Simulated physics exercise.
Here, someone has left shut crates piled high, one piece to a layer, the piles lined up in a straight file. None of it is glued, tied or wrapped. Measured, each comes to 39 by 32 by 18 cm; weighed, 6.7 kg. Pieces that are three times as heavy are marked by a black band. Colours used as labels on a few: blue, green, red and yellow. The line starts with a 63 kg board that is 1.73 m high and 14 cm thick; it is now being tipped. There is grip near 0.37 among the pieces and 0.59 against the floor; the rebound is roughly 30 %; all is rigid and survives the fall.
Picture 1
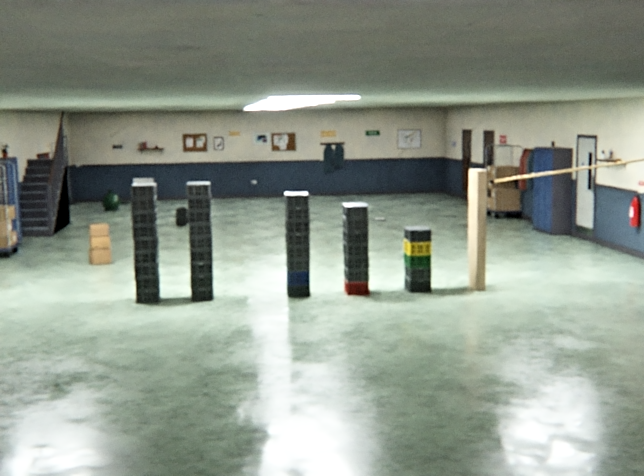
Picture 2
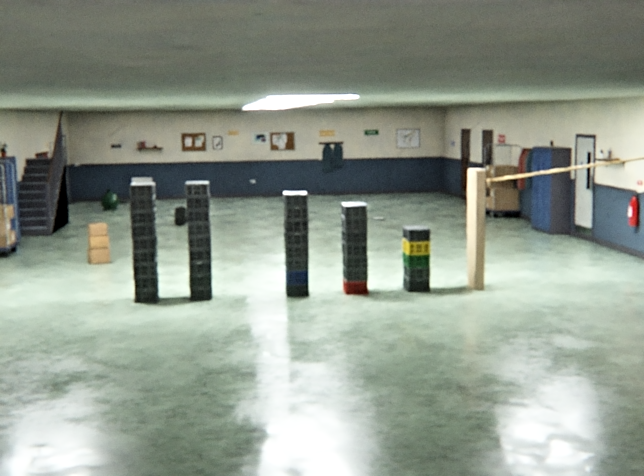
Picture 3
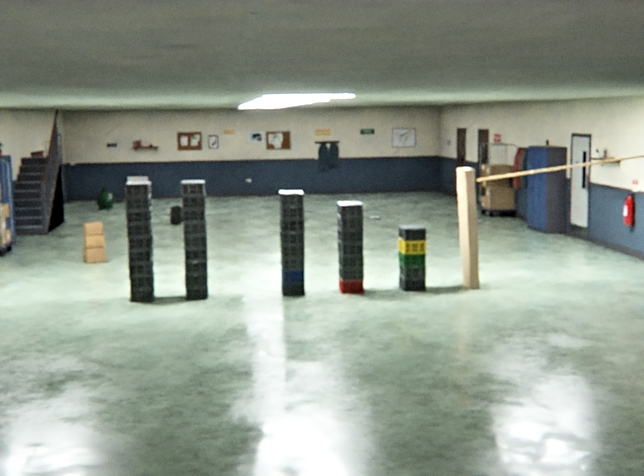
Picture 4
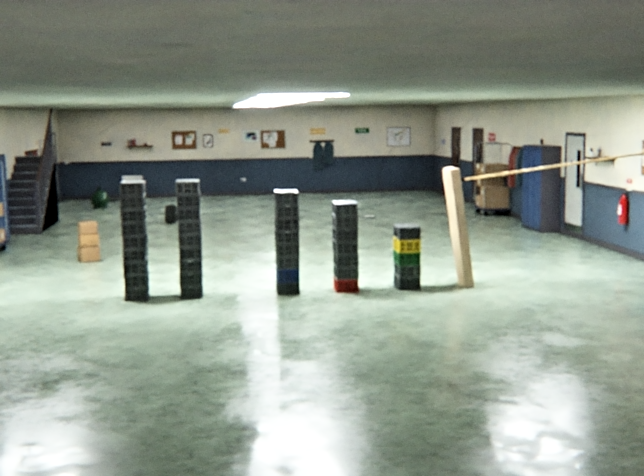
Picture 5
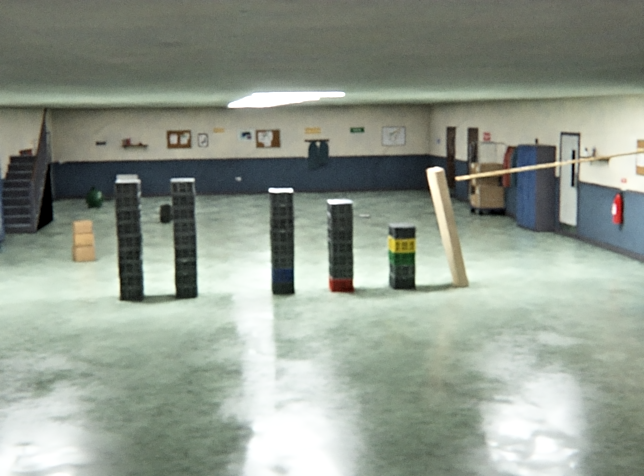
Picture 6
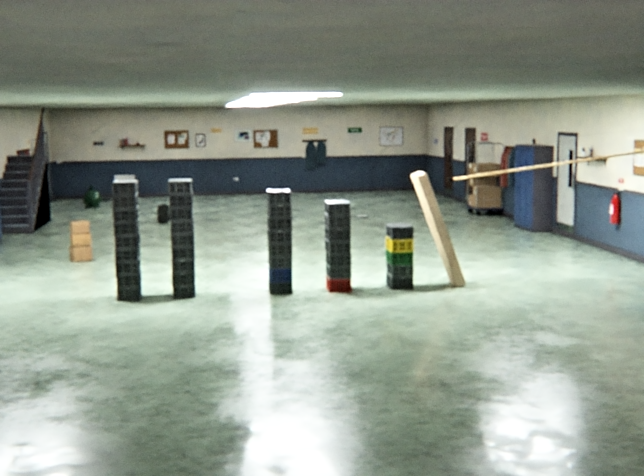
A wide, low-ceilinged hall with a glossy pale green floor is seen from the front, slightly above. Five stacks of mostly black crates, with blue, red, yellow and green ones among them, stand in a row left of an upright pale wooden board. A thin pole from the right pushes the board leftward, then stops as the board keeps tilting, while the stacks stay still and the camera pans slightly right.
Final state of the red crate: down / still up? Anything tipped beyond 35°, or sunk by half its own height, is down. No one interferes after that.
Still up.
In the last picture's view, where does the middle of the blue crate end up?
Near (248, 282).
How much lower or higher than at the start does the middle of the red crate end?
Lower by close to 0 cm.
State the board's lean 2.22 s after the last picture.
I'd put it near 75°.
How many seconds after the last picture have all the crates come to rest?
Close to 6.0 s.
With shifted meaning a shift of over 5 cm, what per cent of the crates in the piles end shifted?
90 %.
Then, 2.22 s after the last picture, board 73° from upright; 10 of the 38 crates down; red crate shifted 17 mm; green crate leaning 73°, 28 cm lower.
Then, 4.02 s after the last picture, board 73° from upright; 34 of the 38 crates down; red crate shifted 18 mm; blue crate on its side.
At rest, board 73° from upright; 34 of the 38 crates down; red crate shifted 18 mm; blue crate on its side; green crate leaning 73°, 28 cm lower. As the last picture would show them, middles, red crate near (337, 283), blue crate near (248, 282).
